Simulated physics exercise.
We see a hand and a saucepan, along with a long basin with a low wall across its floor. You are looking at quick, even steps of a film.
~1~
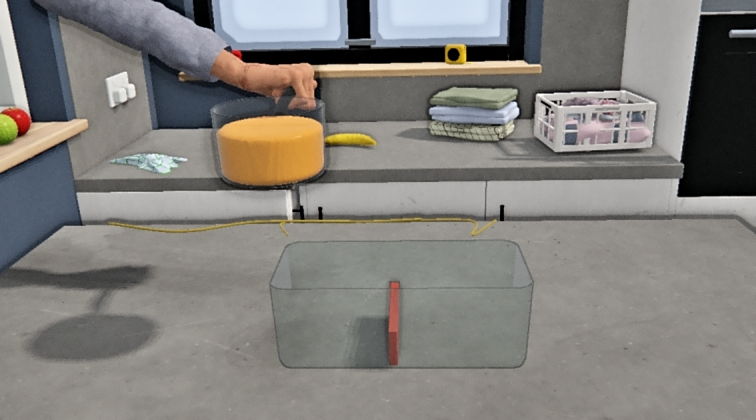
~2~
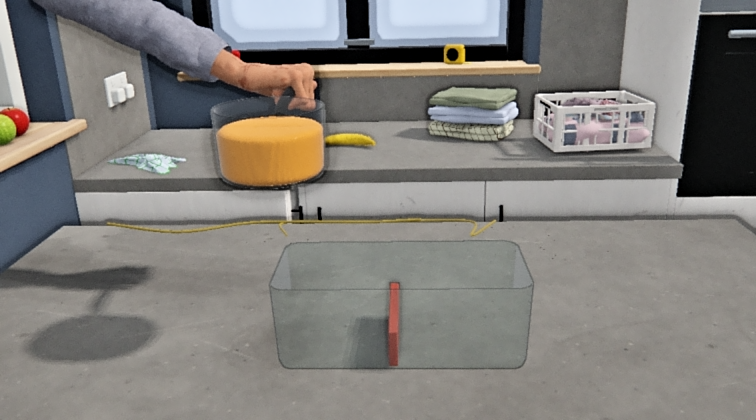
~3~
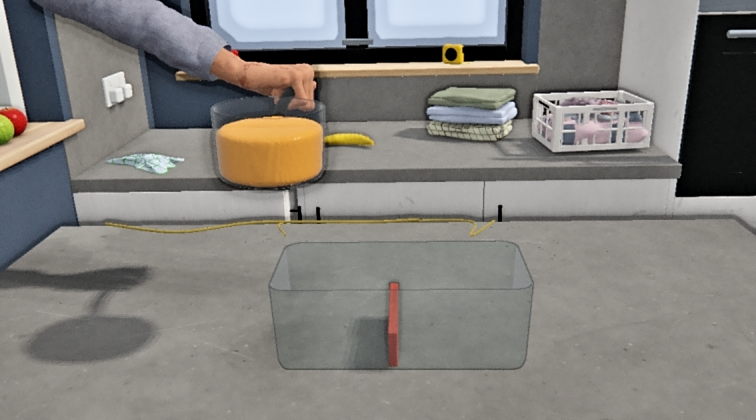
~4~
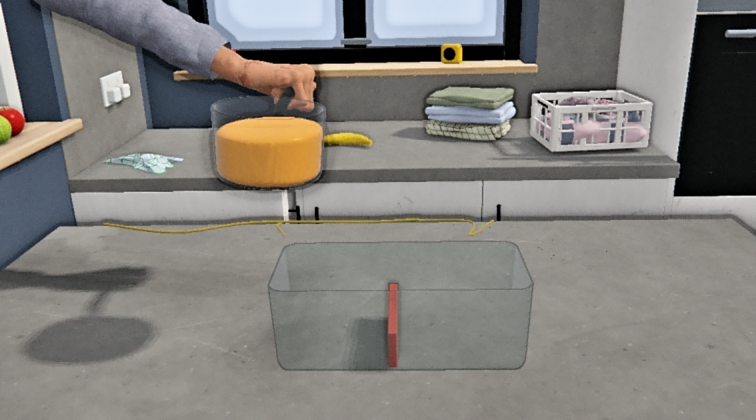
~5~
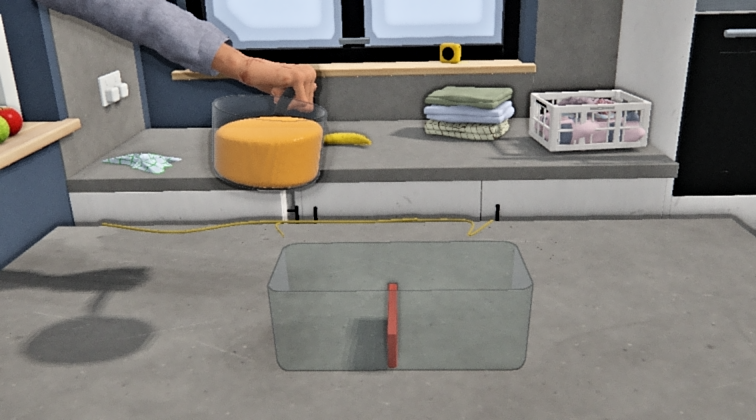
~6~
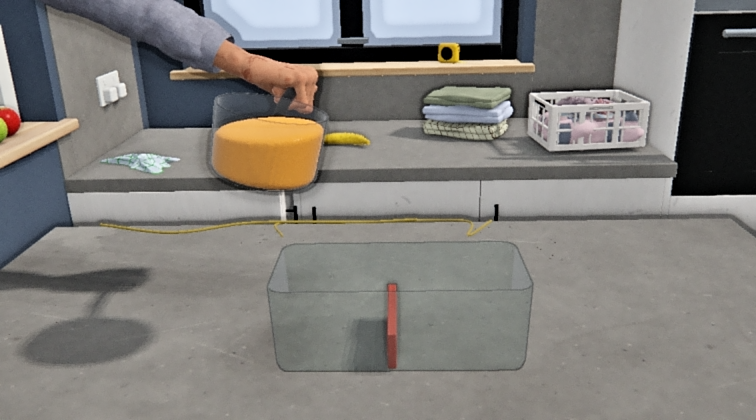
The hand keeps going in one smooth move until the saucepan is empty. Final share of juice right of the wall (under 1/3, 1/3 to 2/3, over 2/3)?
1/3 to 2/3.
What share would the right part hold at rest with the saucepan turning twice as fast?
Result: Roughly 25 %.
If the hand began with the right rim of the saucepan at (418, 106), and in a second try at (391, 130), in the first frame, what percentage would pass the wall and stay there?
First place gives some 95 %, second place some 95 %.
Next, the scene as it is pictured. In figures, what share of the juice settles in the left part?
Close to 55 in a hundred.
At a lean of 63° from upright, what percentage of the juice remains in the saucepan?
Near 75 percent is still in there.
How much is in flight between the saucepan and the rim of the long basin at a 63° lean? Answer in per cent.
Around 20 in a hundred.
A moment on, the saucepan is tipped part way and 76 per cent is still to pour, 3 is left of the wall and 0 right of it.
Next, the saucepan is tipped on its side and 22 per cent is still to pour, 19 is left of the wall and 40 right of it.
Then the saucepan is tipped on its side and 3 per cent is still to pour, 48 is left of the wall and 44 right of it.
Later the saucepan is tipped on its side and 0 per cent is still to pour, 54 is left of the wall and 44 right of it.
In the end 55 per cent lies left of the wall, 44 right of it and 1 outside.
